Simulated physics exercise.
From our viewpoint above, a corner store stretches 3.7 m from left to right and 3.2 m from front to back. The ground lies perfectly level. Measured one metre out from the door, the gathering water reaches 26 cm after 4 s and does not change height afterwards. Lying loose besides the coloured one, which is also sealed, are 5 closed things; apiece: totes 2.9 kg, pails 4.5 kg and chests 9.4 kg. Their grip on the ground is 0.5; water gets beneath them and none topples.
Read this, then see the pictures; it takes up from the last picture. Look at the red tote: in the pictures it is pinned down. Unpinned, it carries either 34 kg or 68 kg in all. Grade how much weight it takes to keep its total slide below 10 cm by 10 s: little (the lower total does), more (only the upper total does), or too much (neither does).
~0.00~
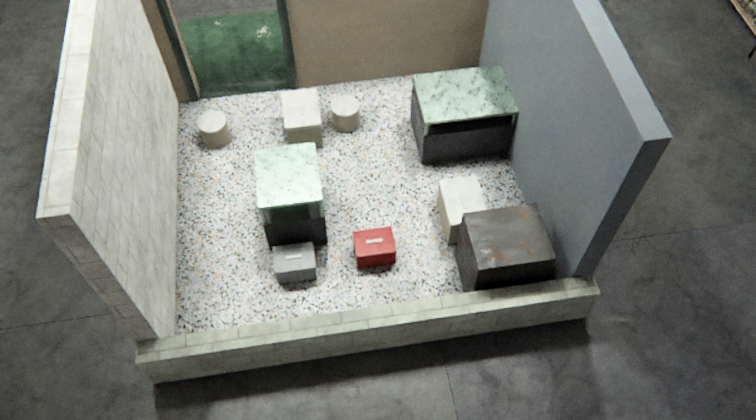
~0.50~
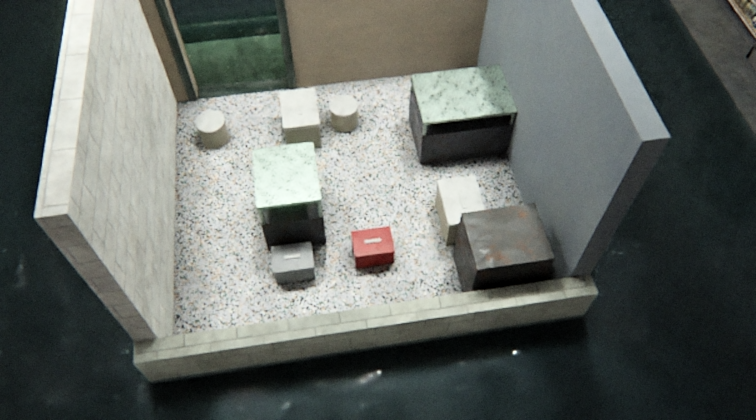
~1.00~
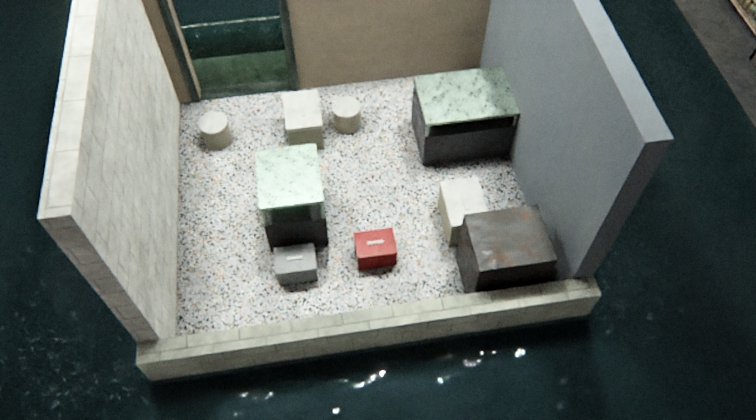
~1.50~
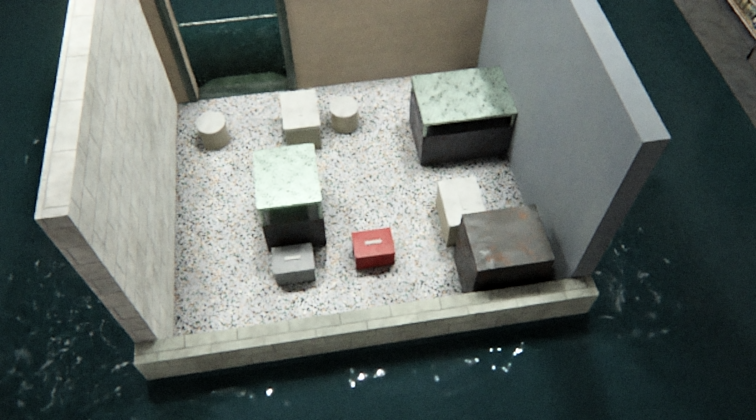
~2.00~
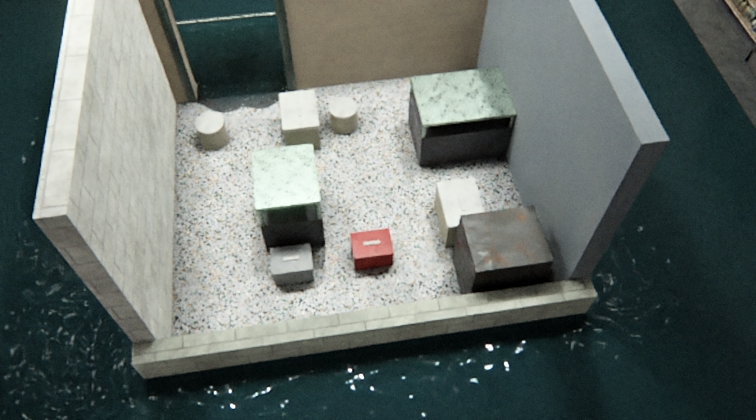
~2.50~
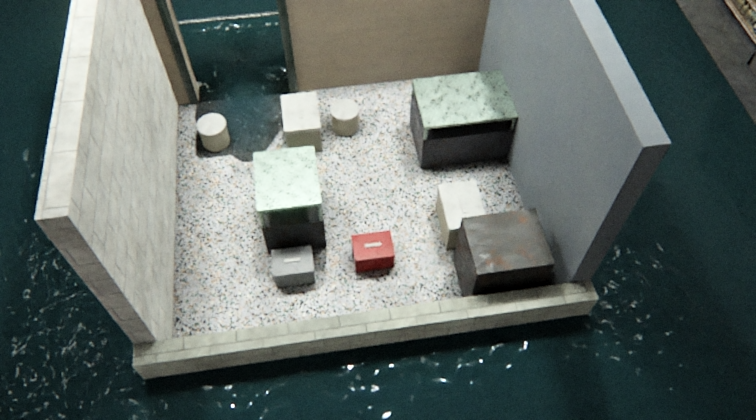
Grade: Little.
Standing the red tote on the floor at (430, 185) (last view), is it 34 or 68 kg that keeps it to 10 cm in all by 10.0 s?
Looking at the loads, both keep it.
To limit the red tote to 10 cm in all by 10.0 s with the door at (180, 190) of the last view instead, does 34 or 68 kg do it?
Well, then the lesser option suffices.
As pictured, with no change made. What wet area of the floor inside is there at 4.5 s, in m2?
The covered patch comes to about 6.5 m2.
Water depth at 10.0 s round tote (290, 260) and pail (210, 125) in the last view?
About 12 and 21 cm.
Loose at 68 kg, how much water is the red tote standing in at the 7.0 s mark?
Depth: Approx. 9 cm.
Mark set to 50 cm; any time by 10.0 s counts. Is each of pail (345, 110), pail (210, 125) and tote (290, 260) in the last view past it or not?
Reading the three in turn gives not surpassed, surpassed and not surpassed.
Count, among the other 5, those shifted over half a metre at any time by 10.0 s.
The total is 3.
After 3.5 s the red tote would be 0 cm from its start with 34 kg and 0 cm from its start with 68 kg; 0 cm of water round it then.
After 4.5 s the red tote would be 0 cm from its start with 34 kg and 0 cm from its start with 68 kg; 0 cm of water round it then.
After 7.0 s the red tote would be 0 cm from its start with 34 kg and 0 cm from its start with 68 kg; 9 cm of water round it then.
After 10.0 s the red tote would be 0 cm from its start with 34 kg and 0 cm from its start with 68 kg; 17 cm of water round it then.
